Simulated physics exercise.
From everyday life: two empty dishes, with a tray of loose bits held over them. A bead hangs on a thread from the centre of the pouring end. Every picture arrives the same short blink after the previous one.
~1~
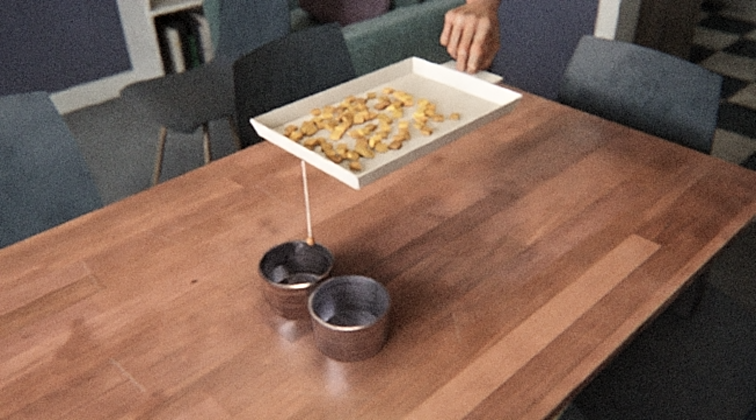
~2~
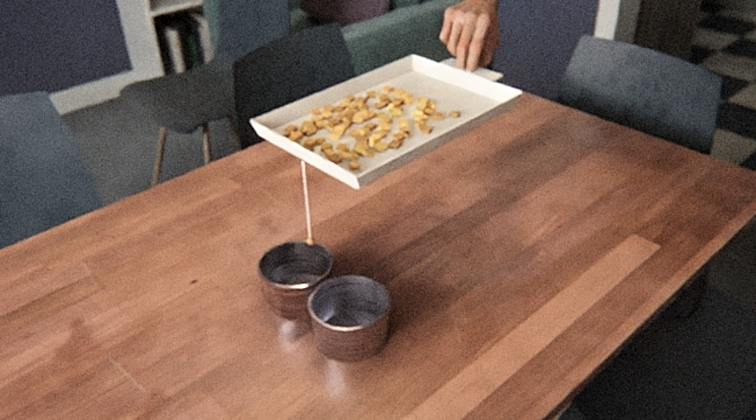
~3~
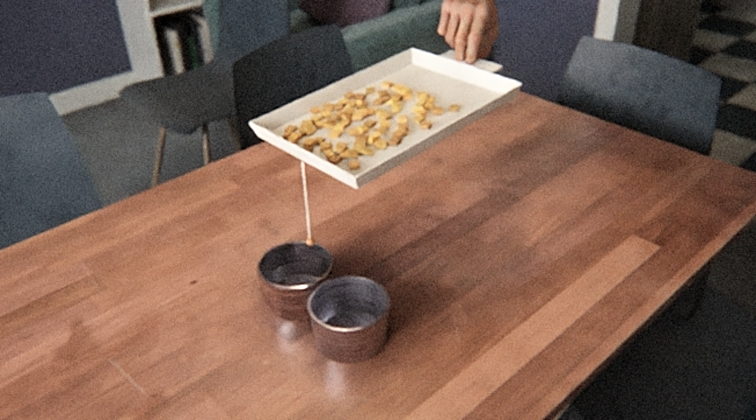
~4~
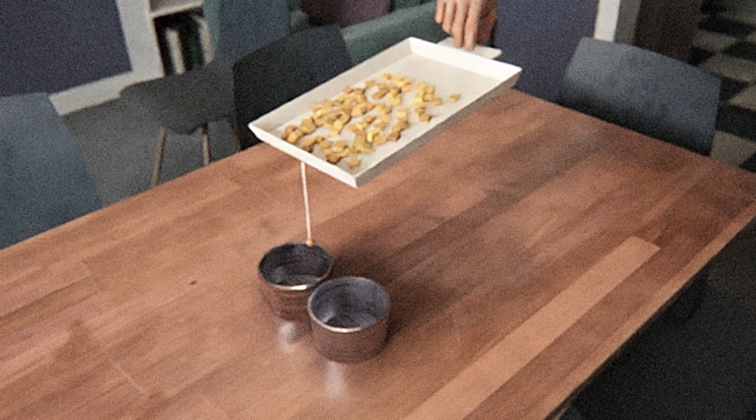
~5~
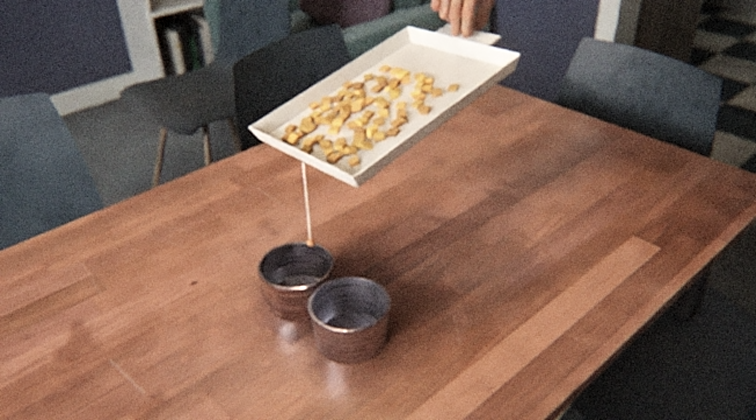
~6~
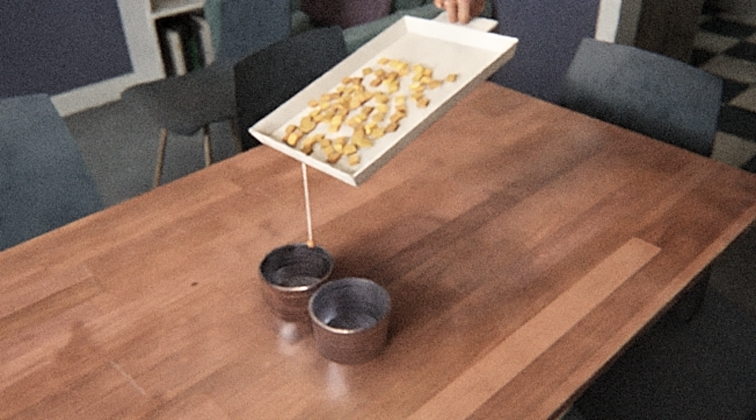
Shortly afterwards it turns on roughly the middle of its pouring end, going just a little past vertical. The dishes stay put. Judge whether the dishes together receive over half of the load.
They receive under half of it.
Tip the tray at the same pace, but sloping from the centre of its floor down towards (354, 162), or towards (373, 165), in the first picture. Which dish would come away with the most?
First place: The dish to the right; second place: The dish to the right.
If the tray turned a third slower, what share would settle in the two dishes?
Close to 30 per cent.
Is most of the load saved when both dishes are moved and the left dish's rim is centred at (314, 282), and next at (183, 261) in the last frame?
At place one the minor share; at place two the minor share.
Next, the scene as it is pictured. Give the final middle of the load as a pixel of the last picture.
Close to (258, 274).
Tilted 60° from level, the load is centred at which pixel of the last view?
In the last view the centre sits at roughly (301, 117).
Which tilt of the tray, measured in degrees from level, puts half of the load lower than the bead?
Around 100 degrees of turn.
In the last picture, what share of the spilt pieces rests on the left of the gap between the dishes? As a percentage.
Near 100 %.
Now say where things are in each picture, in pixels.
In the first picture, corners of the pouring end (258, 120) and (357, 173), level; middle of the load (359, 120), cereal squares; left dish (268, 293); right dish (320, 335); bead on its thread (311, 241).
In the second picture, corners of the pouring end (258, 120) and (357, 173), level; middle of the load (359, 119).
In the third picture, corners of the pouring end (257, 122) and (356, 173), tipped barely, lowest at the left corner; middle of the load (358, 117).
In the fourth picture, corners of the pouring end (256, 124) and (354, 172), tipped a little, lowest at the left corner; middle of the load (357, 112).
In the fifth picture, corners of the pouring end (256, 126) and (353, 172), tipped a little, lowest at the left corner; middle of the load (356, 108).
In the sixth picture, corners of the pouring end (256, 128) and (352, 172), tipped clearly, lowest at the left corner; middle of the load (355, 104); left dish (269, 296); right dish (321, 337).
Just after the last frame, tray tipped steeply; every one on the tray.
A moment on, tray tipped right over; roughly a quarter on the tray; about a tenth in the left dish; roughly a quarter outside both; roughly a third in the air.
Further on, tray tipped past a quarter turn; roughly a quarter in the left dish; the larger part outside both.
When it is over, tray tipped past a quarter turn; not one in the right dish; roughly a quarter in the left dish; the larger part outside both.
